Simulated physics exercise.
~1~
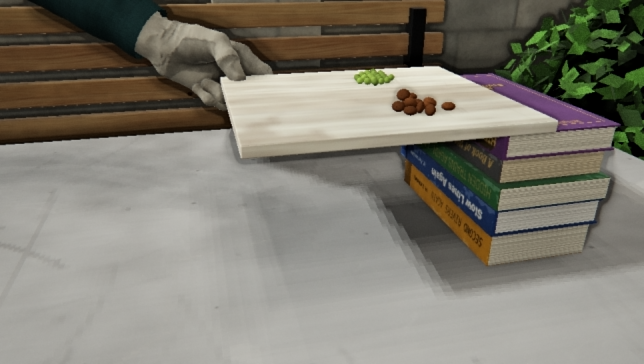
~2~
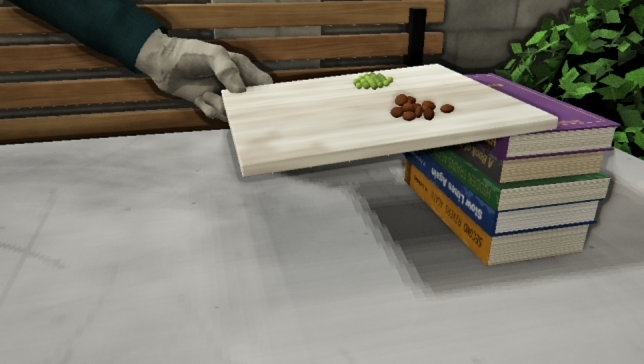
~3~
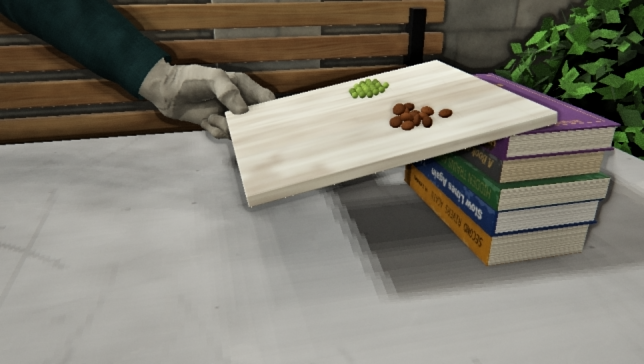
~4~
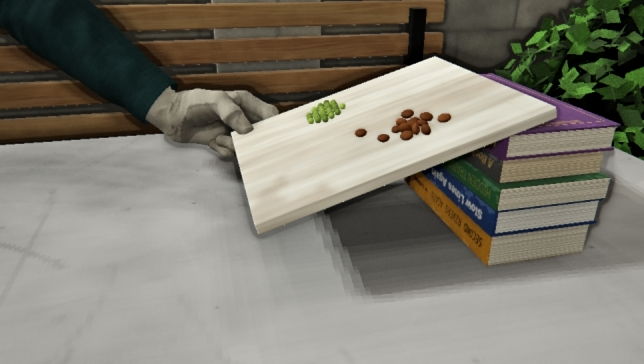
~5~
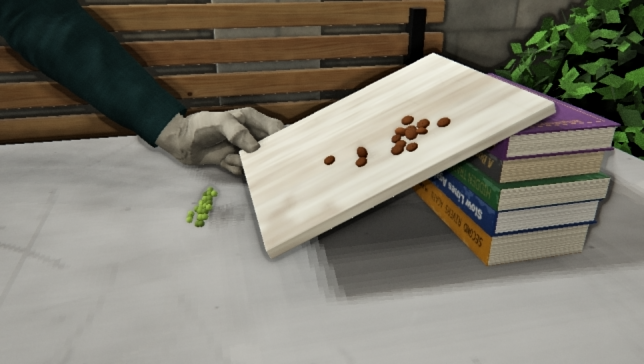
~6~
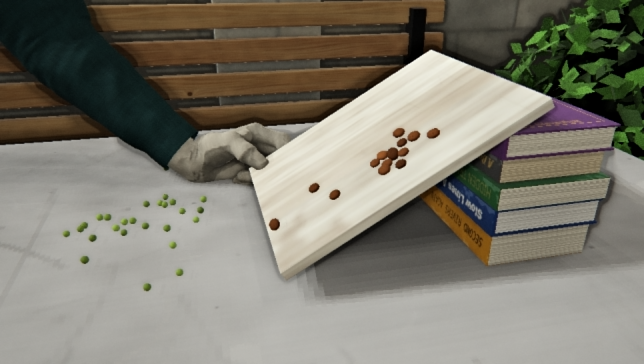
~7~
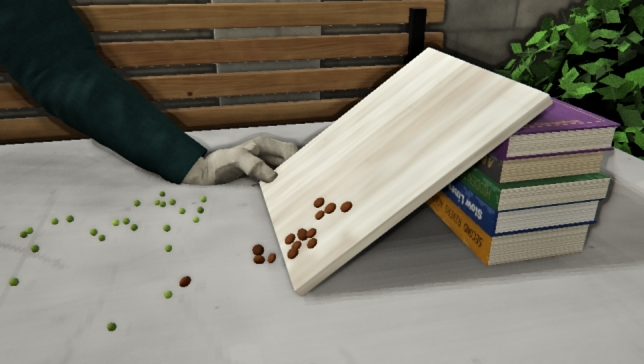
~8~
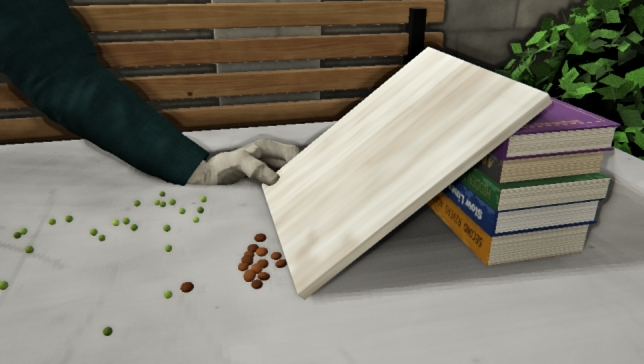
Pale board tilting down from a book stack as a gloved hand lowers it, green peas scattering far, brown beans piling at its foot.
